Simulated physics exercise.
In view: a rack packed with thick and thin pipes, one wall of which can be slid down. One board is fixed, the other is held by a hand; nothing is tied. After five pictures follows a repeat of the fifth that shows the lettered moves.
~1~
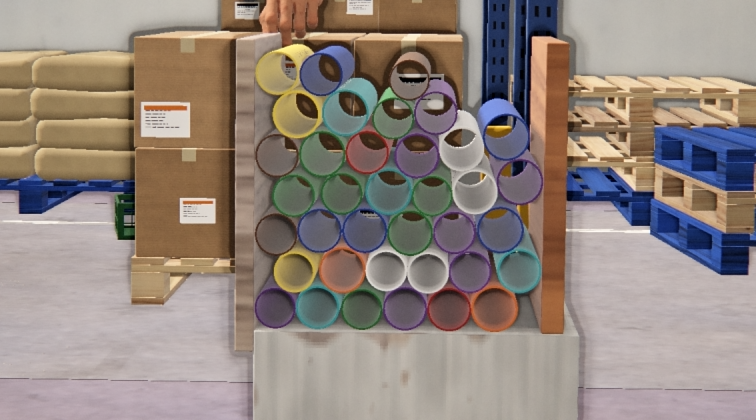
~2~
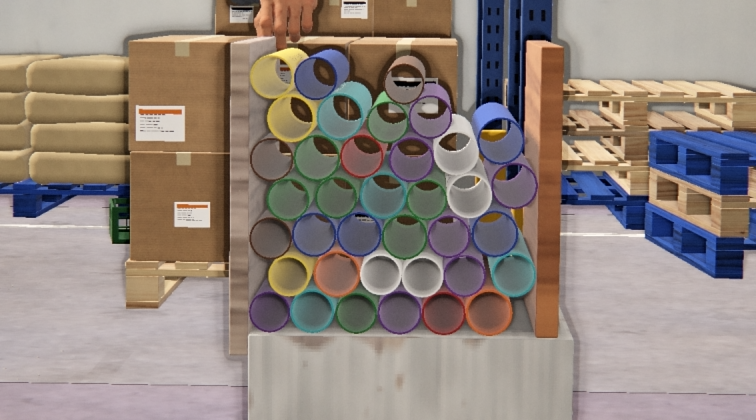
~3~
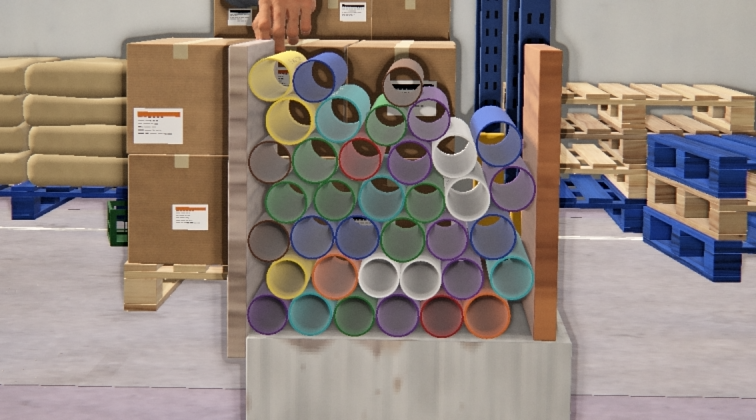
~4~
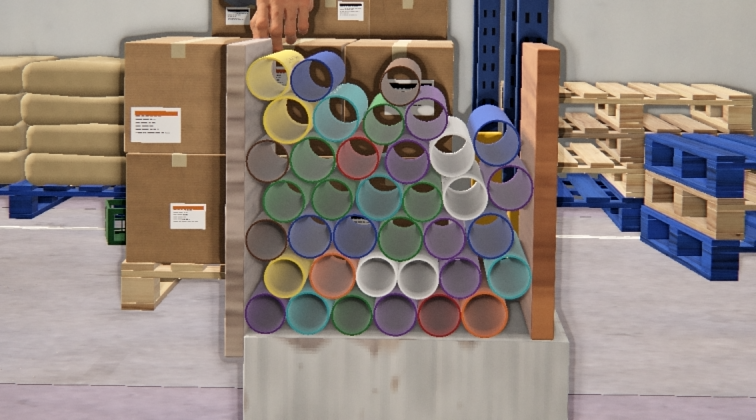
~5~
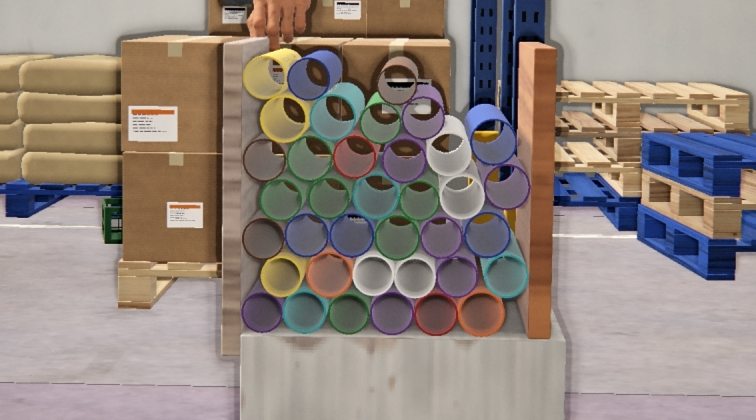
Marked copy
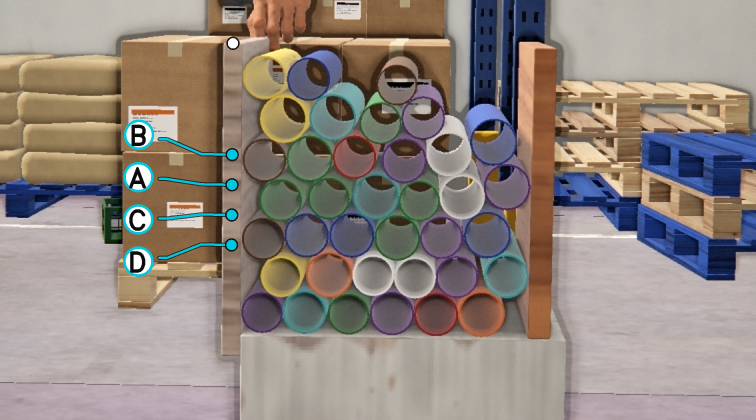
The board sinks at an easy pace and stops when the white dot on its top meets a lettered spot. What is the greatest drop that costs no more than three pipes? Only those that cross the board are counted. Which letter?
At most to A.
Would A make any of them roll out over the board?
At A: Yes.
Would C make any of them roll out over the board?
Yes, at C.
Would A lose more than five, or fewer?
Fewer than five.
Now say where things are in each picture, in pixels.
A white pipe (386, 270); a turquoise pipe (520, 271); a blue pipe (501, 230), in the first frame.
A blue pipe (495, 234); a white pipe (470, 196), in the second frame.
A white pipe (454, 156); a blue pipe (314, 81), in the third frame.
Side board (253, 184); a purple pipe (266, 314), in the fourth frame.
An orange pipe (481, 313); a white pipe (374, 275); a turquoise pipe (507, 276), in the fifth frame.
On the marked copy, A at (232, 185); B at (232, 155); C at (232, 215); D at (232, 245); the white dot at (233, 43).
Taking A. A third of the way, top of the board (243, 107).
Two thirds of the way, top of the board (242, 181).
When it is over, top of the board (242, 184), one out over the board.
As for the rest, B one out over the board; C four out over the board; D four out over the board.
